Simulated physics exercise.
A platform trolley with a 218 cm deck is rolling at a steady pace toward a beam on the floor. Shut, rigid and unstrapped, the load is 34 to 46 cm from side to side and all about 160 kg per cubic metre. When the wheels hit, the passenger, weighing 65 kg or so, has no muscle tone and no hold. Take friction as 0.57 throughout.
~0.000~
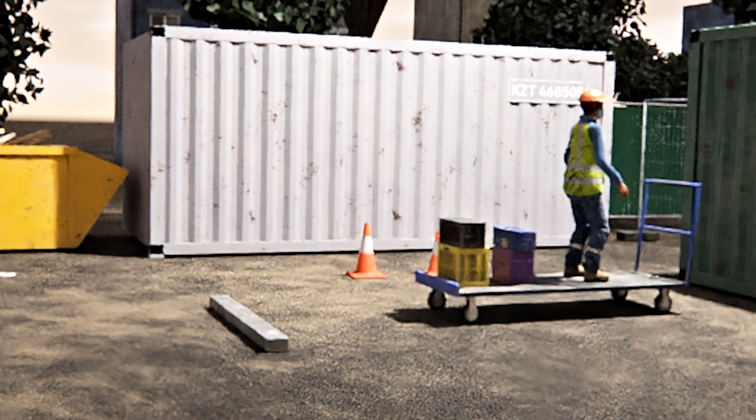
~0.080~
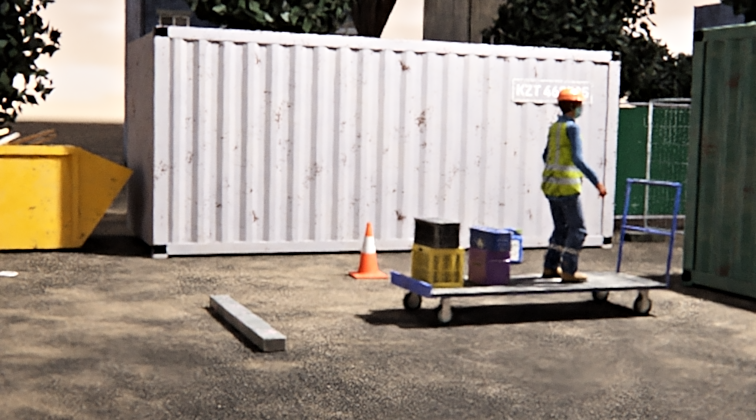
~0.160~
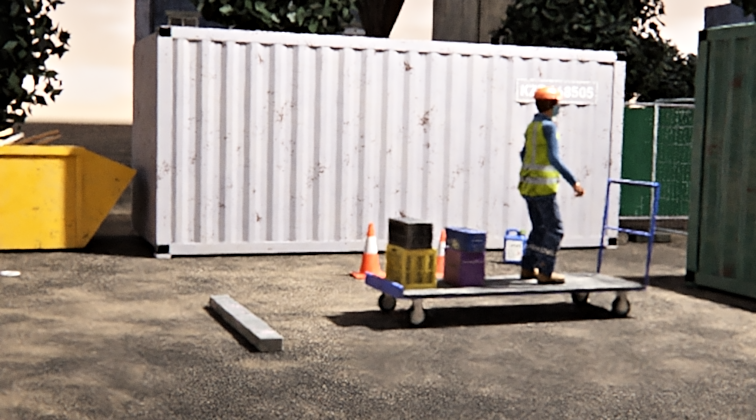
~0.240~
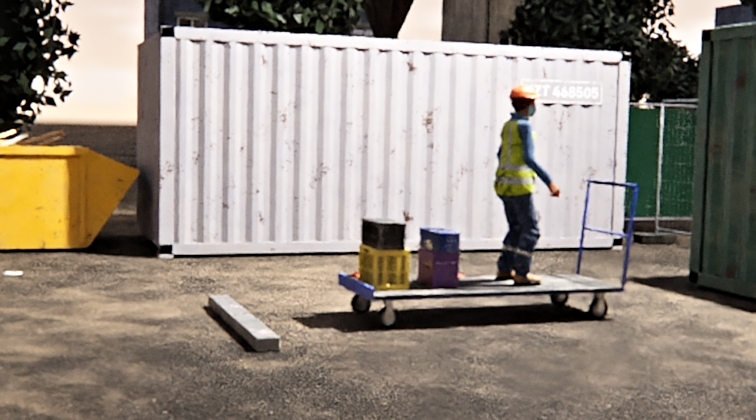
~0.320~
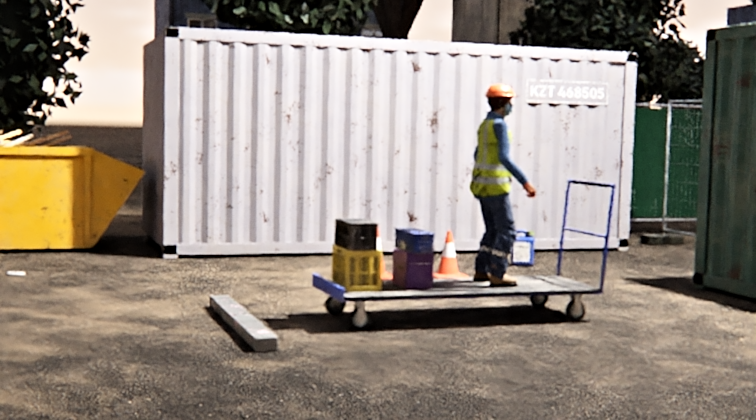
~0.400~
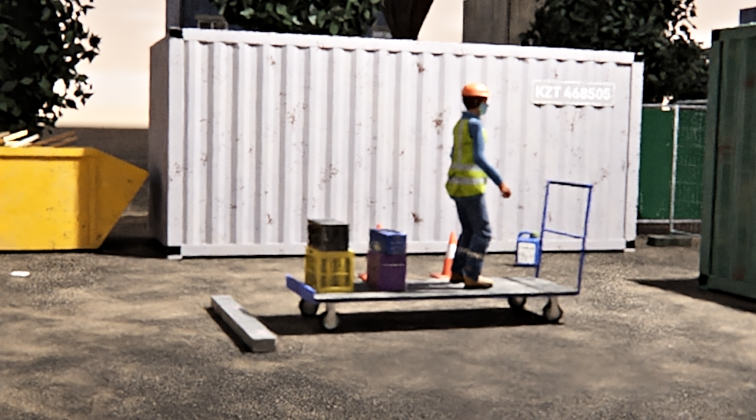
A blue-framed platform trolley carrying stacked crates and a standing worker in an orange helmet and yellow vest rolls steadily leftward past a pale shipping container. It passes in front of traffic cones, while the worker stays upright facing right, and the gap to a beam on the ground narrows until the trolley's front is close beside it.
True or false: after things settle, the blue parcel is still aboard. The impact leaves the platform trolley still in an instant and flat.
False.
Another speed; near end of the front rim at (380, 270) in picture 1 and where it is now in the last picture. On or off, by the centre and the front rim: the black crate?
With that change, black ends up shed.
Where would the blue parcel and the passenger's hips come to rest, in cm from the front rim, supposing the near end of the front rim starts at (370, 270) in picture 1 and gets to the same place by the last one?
Rest points: Blue at 50 cm behind, hips at 80 cm behind.
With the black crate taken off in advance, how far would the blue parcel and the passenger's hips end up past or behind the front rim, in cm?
Then blue 260 past, hips 10 past.
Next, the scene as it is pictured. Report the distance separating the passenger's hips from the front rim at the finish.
Some 40 cm past it.
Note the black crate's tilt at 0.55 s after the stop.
It leans roughly 130° away from upright.
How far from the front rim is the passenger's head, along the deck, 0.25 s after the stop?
Some 70 cm behind it.
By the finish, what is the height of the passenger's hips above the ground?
About 45 cm above the ground.
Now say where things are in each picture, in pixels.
The first frame shows blue parcel (514, 238), hips (583, 185), rim corner (458, 293); 158 cm still to roll.
The second frame shows blue parcel (490, 239), hips (561, 185), rim corner (430, 294); 136 cm still to roll.
The third frame shows blue parcel (465, 239), hips (538, 185), rim corner (402, 295); 113 cm still to roll.
The fourth frame shows blue parcel (439, 240), hips (514, 185), rim corner (372, 296); 90 cm still to roll.
The fifth frame shows blue parcel (414, 240), hips (490, 185), rim corner (343, 297); 68 cm still to roll.
The sixth frame shows blue parcel (388, 241), hips (466, 185), rim corner (313, 299); 45 cm still to roll. Speed about 2.8 m/s.
The wheels strike at 0.56 s.
After 0.81 s the blue parcel is 26 cm behind the rim, tilted 25°, near (274, 234) in the last picture's view.
After 1.11 s the blue parcel is 3 cm past the rim, tilted 10°, near (237, 231) in the last picture's view.
After 1.56 s the blue parcel is 86 cm past the rim, tilted 170°, near (123, 314) in the last picture's view.
At rest, 3.4 s, past the rim, black crate, blue parcel, yellow crate and the passenger's hips; behind it, purple toolbox.
